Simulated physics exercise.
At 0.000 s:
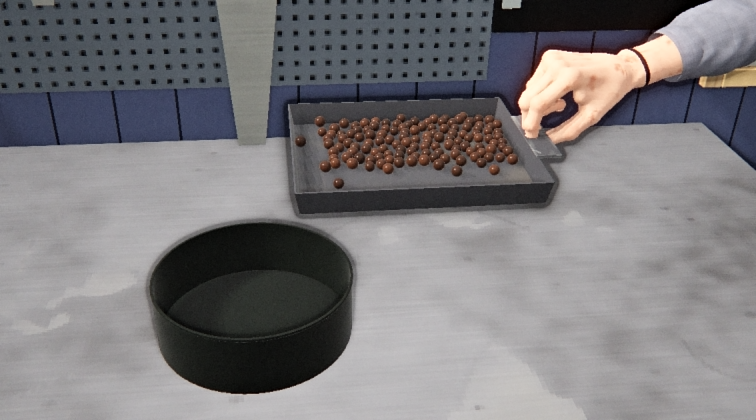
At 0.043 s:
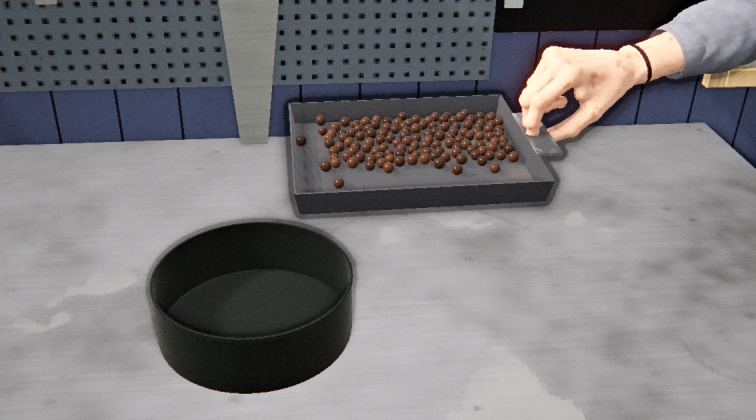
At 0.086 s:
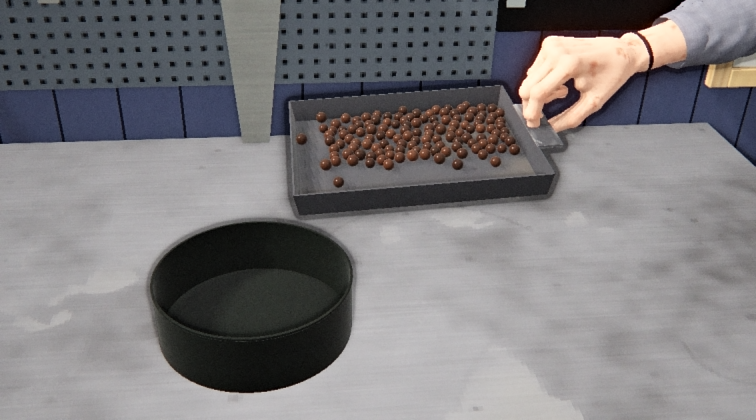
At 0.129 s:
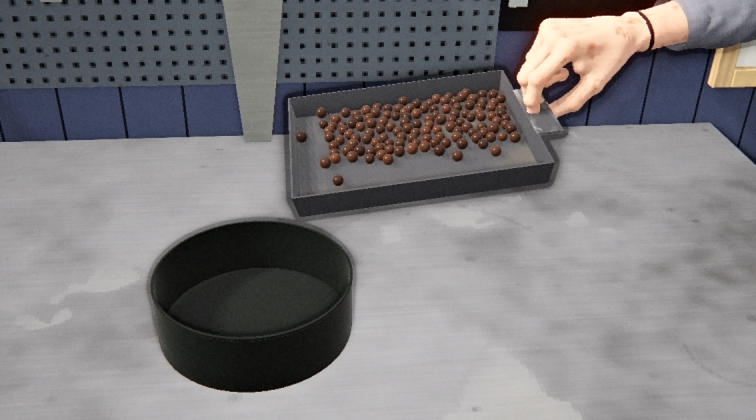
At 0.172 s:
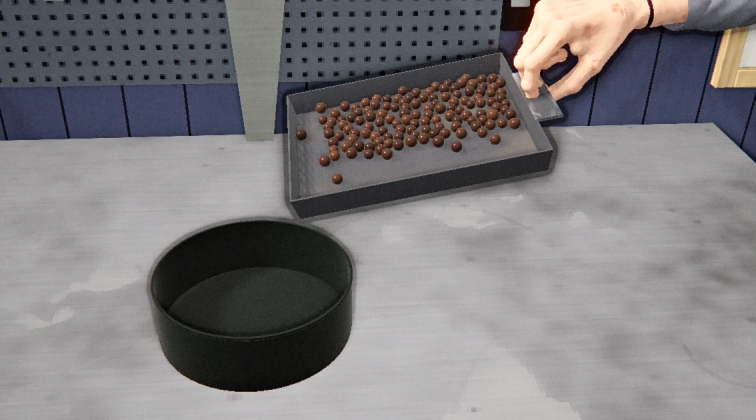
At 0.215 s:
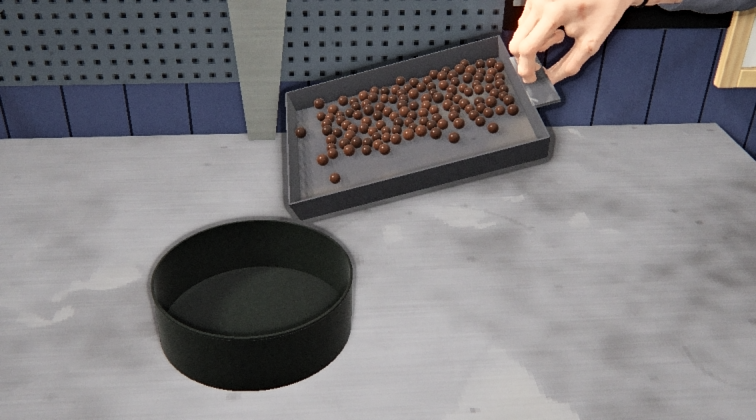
A hand gripping the right end of a dark tray of chocolate balls, steadily raising that end beside a round black pot.
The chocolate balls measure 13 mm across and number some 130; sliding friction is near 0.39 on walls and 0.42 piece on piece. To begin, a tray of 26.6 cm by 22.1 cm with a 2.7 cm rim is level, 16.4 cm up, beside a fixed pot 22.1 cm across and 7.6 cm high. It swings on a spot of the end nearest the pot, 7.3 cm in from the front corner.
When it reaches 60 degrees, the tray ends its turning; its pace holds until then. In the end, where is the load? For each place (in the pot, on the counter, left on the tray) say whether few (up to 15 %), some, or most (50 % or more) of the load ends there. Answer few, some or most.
Pot: Some; counter: Few; left on the tray: Most.
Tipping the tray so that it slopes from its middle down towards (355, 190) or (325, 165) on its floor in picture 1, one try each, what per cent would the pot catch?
40 and 15 %.
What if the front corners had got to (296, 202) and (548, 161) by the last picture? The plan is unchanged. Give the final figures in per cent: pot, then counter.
Pot: 15, counter: 0.
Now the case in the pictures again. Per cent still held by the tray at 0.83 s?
About 75% of the load.
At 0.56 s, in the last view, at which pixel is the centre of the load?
Approx. (319, 133).
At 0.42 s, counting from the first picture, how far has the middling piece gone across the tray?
Displacement on the tray: About 4 cm.
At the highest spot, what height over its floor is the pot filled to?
Top level: Approx. 1.5 cm.
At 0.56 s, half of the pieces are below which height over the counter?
The halfway mark is near 22 cm.
Then, at 0.42 s, tilt 39 degrees; the tray holds 100 %, the pot 0 %.
After 0.56 s, tilt 54 degrees; the tray holds 100 %, the pot 0 %.
Then, at 0.83 s, tilt 60 degrees; the tray holds 75 %, the pot 15 %.
In the end, at 2.0 s, pot 30 %, counter 0 %, tray 70 %.
